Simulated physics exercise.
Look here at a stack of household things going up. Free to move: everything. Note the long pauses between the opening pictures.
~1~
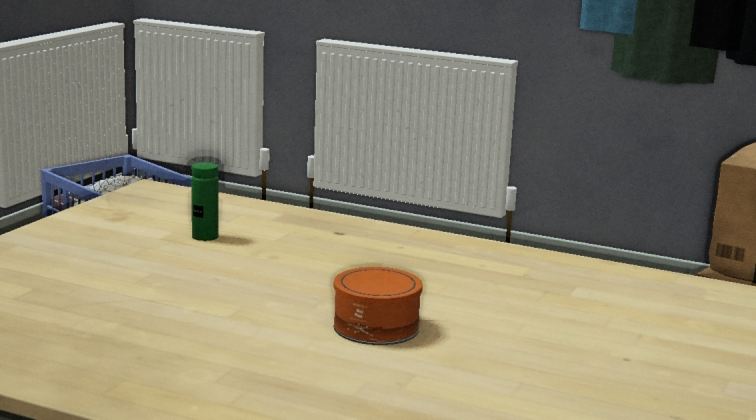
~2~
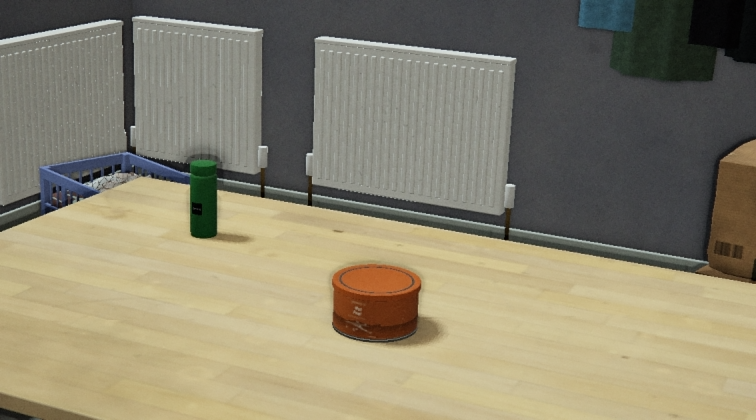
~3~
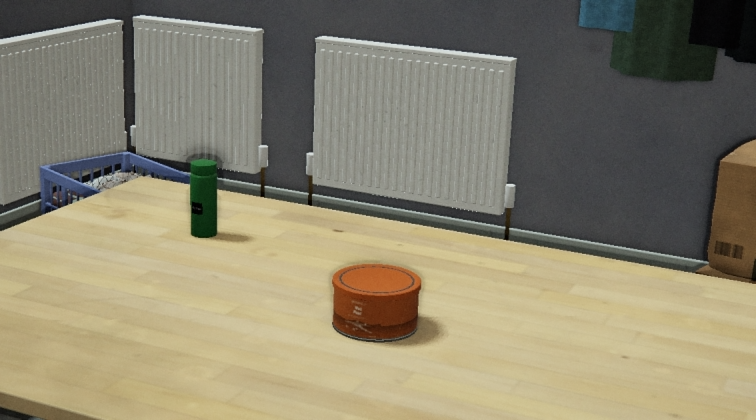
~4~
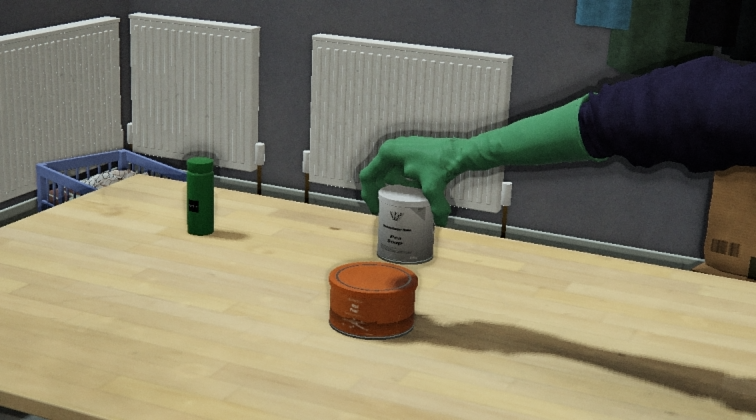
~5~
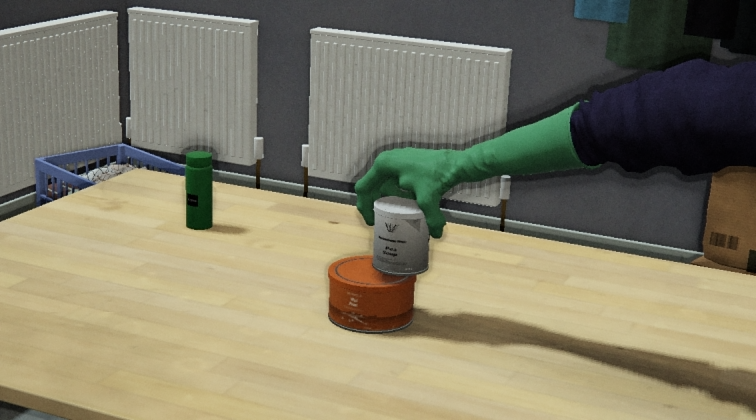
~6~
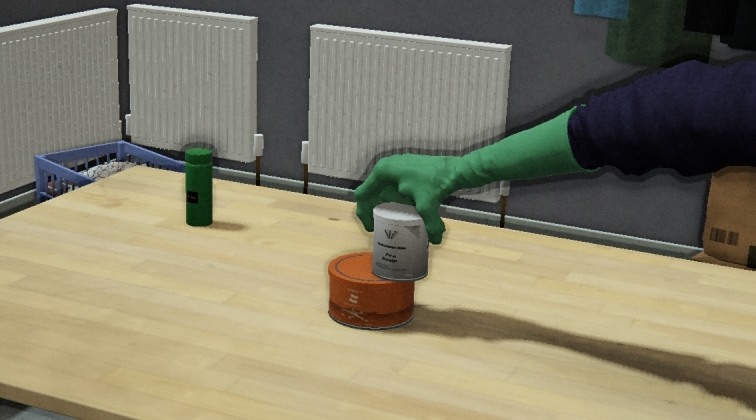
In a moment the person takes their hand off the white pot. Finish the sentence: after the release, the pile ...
After the release, the pile stays upright.
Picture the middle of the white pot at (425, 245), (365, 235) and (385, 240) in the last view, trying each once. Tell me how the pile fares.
In order, the pile tumbles down, then stands firm, and lastly stands firm.
Then, 0.30 s on from there, no change.
Then, 0.70 s on from there, white pot resting near (401, 242).
In the end, all 3 unmoved. At the end, from the last picture's camera, white pot near (401, 242). The pile stays up.
